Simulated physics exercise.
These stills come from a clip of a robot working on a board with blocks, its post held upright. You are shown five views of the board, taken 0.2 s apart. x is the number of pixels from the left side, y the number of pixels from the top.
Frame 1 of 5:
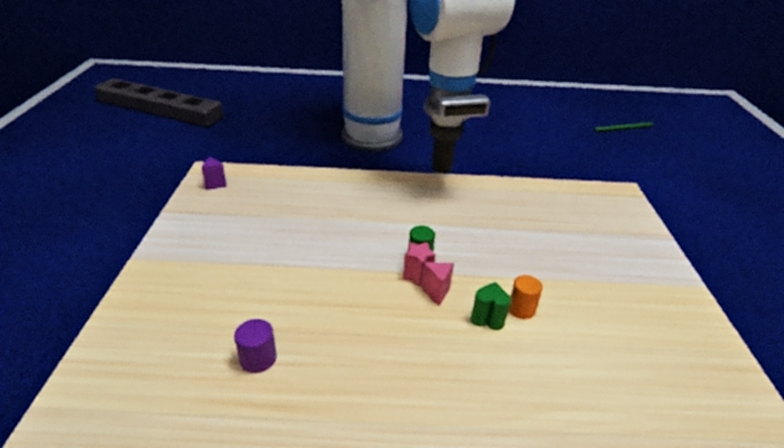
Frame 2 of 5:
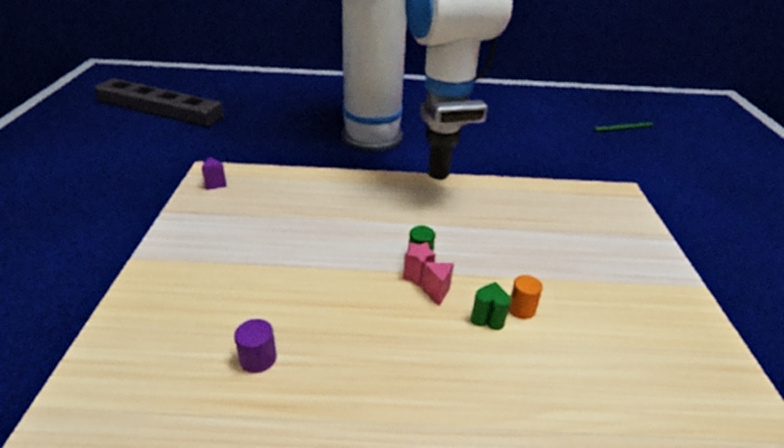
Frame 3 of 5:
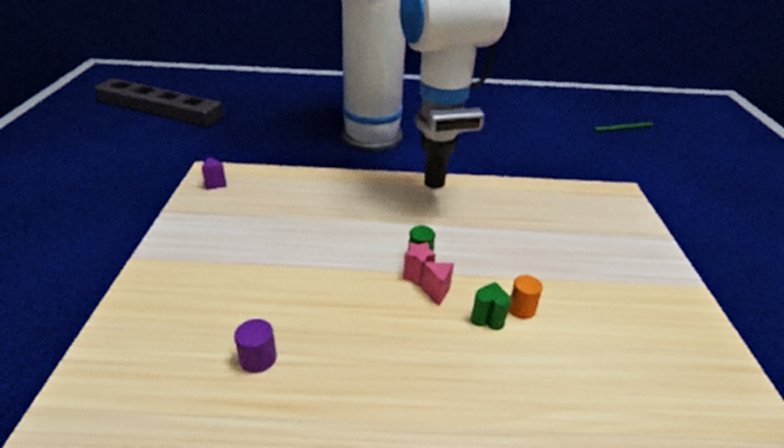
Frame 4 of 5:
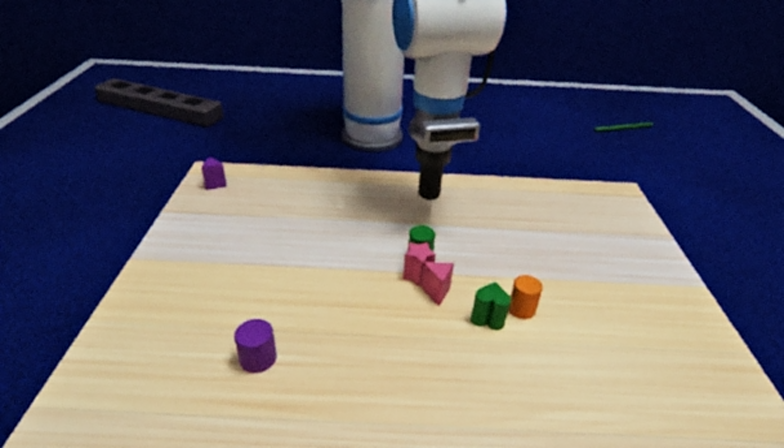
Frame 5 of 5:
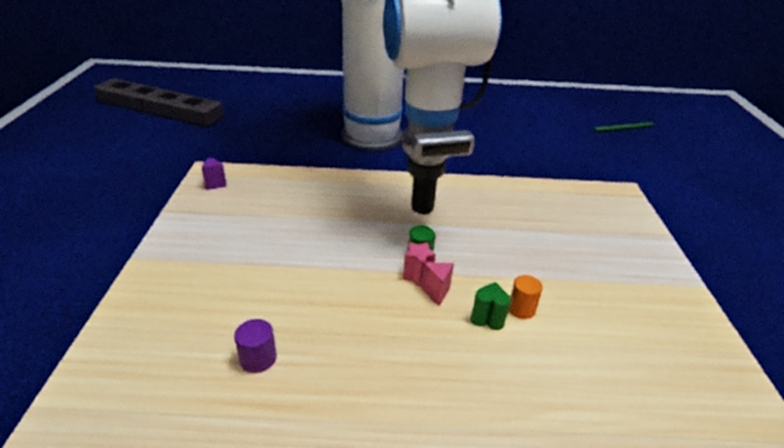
The footage shows a robot arm lowering its dark post over the far part of a wooden board, drifting slightly left and nearer to a green disc beside pink blocks, while all the coloured blocks stay still.
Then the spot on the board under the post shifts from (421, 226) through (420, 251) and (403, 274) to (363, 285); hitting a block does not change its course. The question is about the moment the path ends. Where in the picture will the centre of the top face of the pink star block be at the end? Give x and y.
It comes to (410, 289).
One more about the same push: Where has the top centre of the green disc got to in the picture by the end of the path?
In the picture, it is at (407, 270).
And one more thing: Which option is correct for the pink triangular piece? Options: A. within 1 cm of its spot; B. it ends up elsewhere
Choice B: It ends up elsewhere.
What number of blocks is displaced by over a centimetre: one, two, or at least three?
Three or more get moved.
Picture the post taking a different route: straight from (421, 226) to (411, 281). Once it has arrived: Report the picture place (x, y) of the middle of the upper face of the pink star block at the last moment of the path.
So, by the moment the path ends, you'll find the top centre of the pink star block at (412, 293).
On the path given first. One third of the way, post at (422, 234); pink star block at (419, 259), turned 20° clockwise; green disc at (424, 243); pink triangular piece at (441, 272), turned 15° anticlockwise.
Two thirds of the way, post at (404, 256); pink star block at (411, 286); green disc at (412, 267); pink triangular piece at (440, 283), turned 80° anticlockwise.
At the end, post at (363, 267); pink star block at (410, 289); green disc at (407, 270); pink triangular piece at (440, 283), turned 80° anticlockwise.
